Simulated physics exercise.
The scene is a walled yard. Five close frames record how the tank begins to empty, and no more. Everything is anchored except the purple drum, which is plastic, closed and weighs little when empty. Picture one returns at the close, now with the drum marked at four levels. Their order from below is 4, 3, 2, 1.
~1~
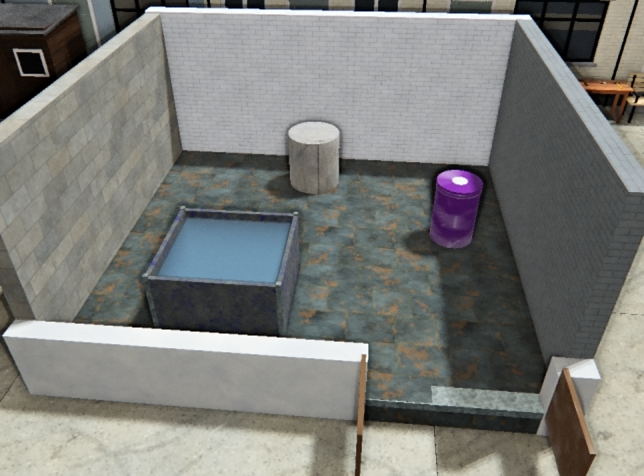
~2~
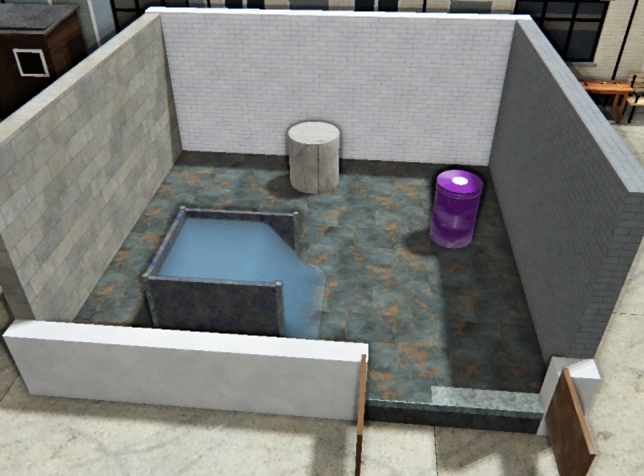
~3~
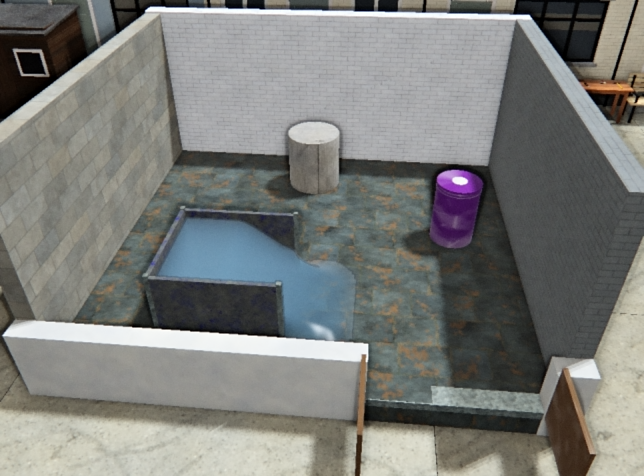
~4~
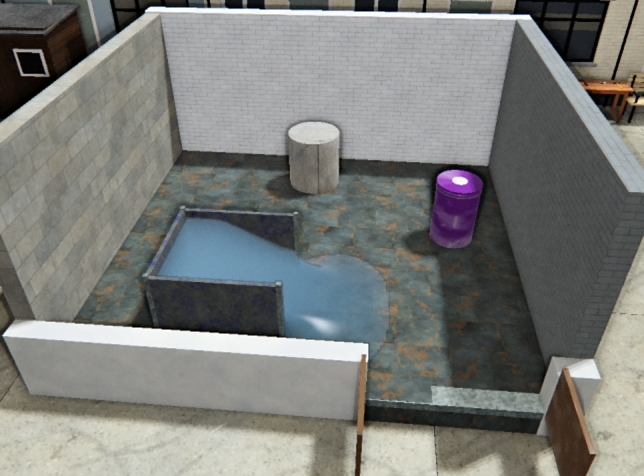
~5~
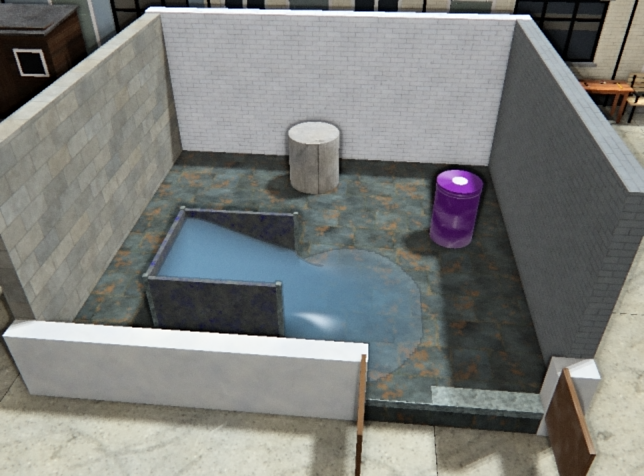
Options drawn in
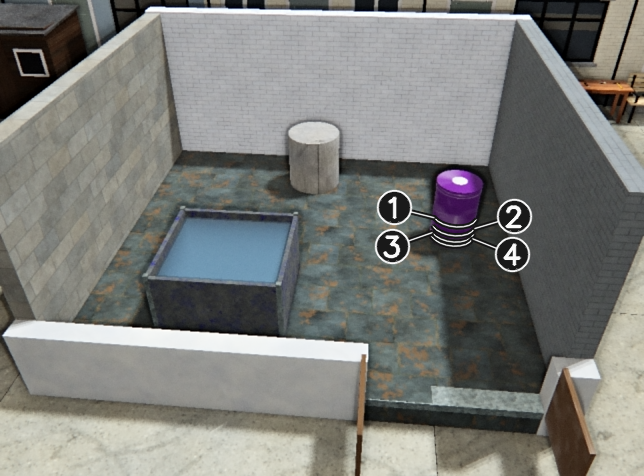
Walled yard with a purple drum and a pale cylinder, water pouring from a square tank's right side and spreading across the dark floor.
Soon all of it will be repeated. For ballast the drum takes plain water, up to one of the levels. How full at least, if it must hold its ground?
2 is the one.
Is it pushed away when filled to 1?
No.
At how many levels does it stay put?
Two of the four.
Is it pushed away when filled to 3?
Yes, it does.
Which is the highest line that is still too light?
3.
On the marked copy, 1 at (456, 226); 2 at (455, 235); 3 at (453, 242); 4 at (453, 246); from the bottom up 4, 3, 2, 1.
With 1, it does not move.
With 2, it does not move.
With 3, it is pushed about its own width away.
With 4, it is pushed about 4 times its own width away.
